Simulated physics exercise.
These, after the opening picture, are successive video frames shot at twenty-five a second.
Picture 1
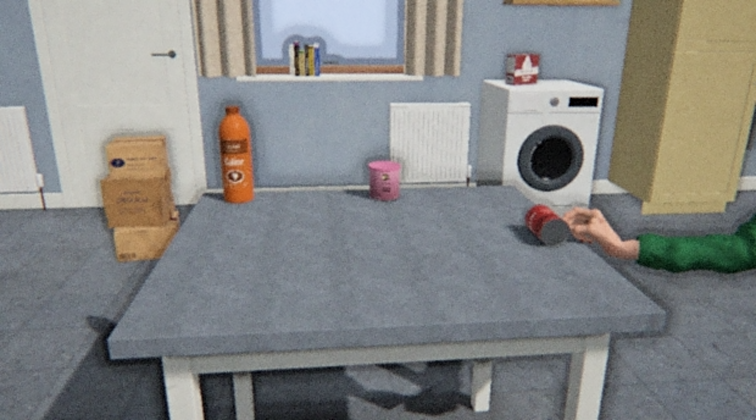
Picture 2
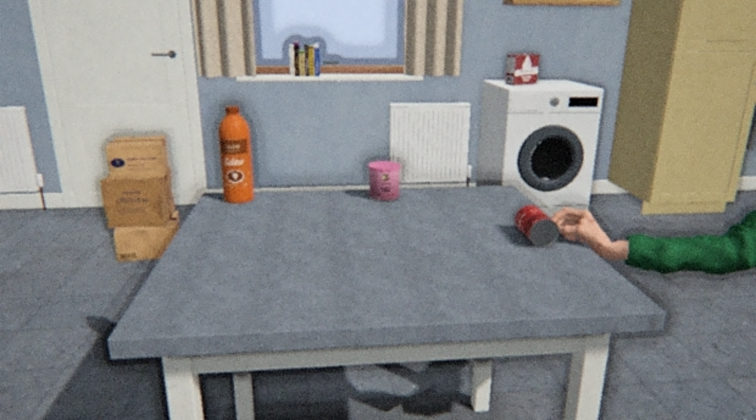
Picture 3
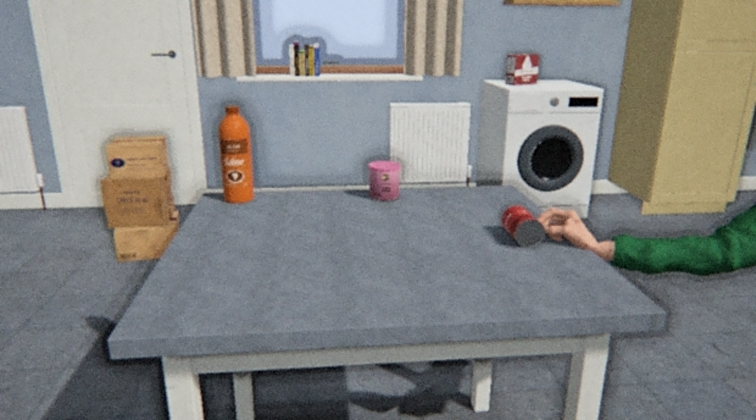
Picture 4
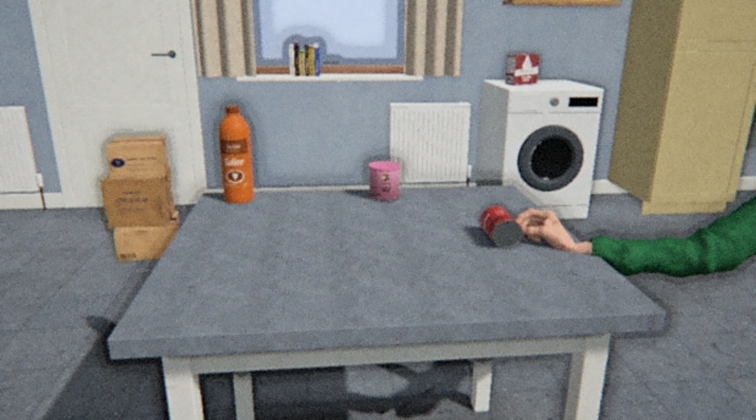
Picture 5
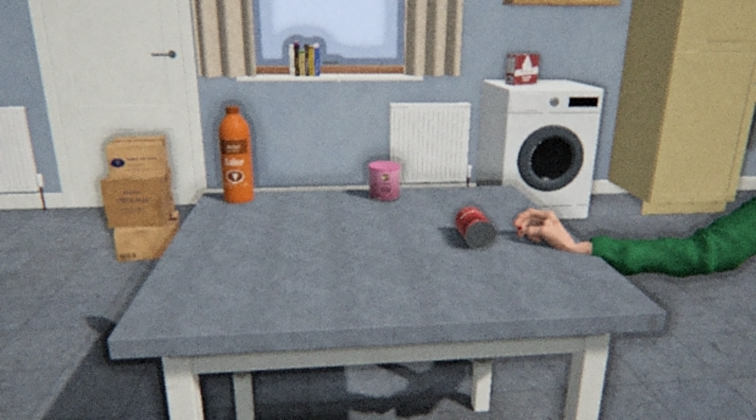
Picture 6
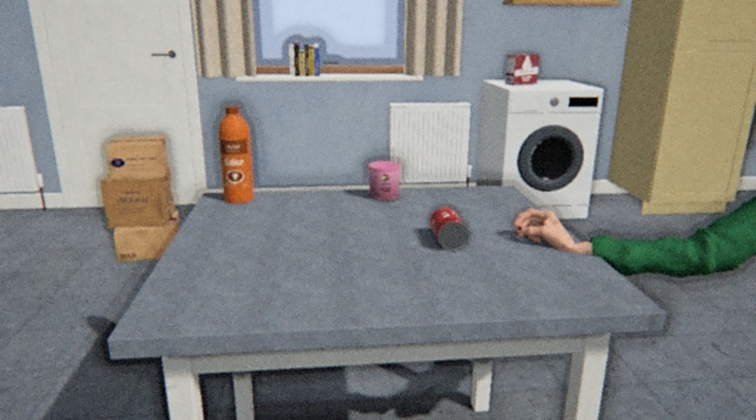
The video shows a hand in a green sleeve pushing a red tin lying on its side leftward across a grey table, then staying still as the tin rolls further left, away from the fingers, near a pink tub.
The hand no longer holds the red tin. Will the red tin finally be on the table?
No, it ends off the table.
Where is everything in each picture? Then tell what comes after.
Under the hand; red tin (547, 225), in the first frame.
Under the hand; red tin (536, 226), in the second frame.
Under the hand; red tin (522, 226), in the third frame.
Red tin (500, 227), in the fourth frame.
Red tin (474, 227) rolled about its own width, in the fifth frame.
Red tin (449, 228) rolled well along, in the sixth frame.
Then, 0.20 s after the last picture, red tin rolled well along near (318, 232).
Then, 0.60 s after the last picture, red tin now off the table.
Then, 0.90 s after the last picture, things are still on the move.
Then, 1.20 s after the last picture, as before.
By the end, off the table, red tin.
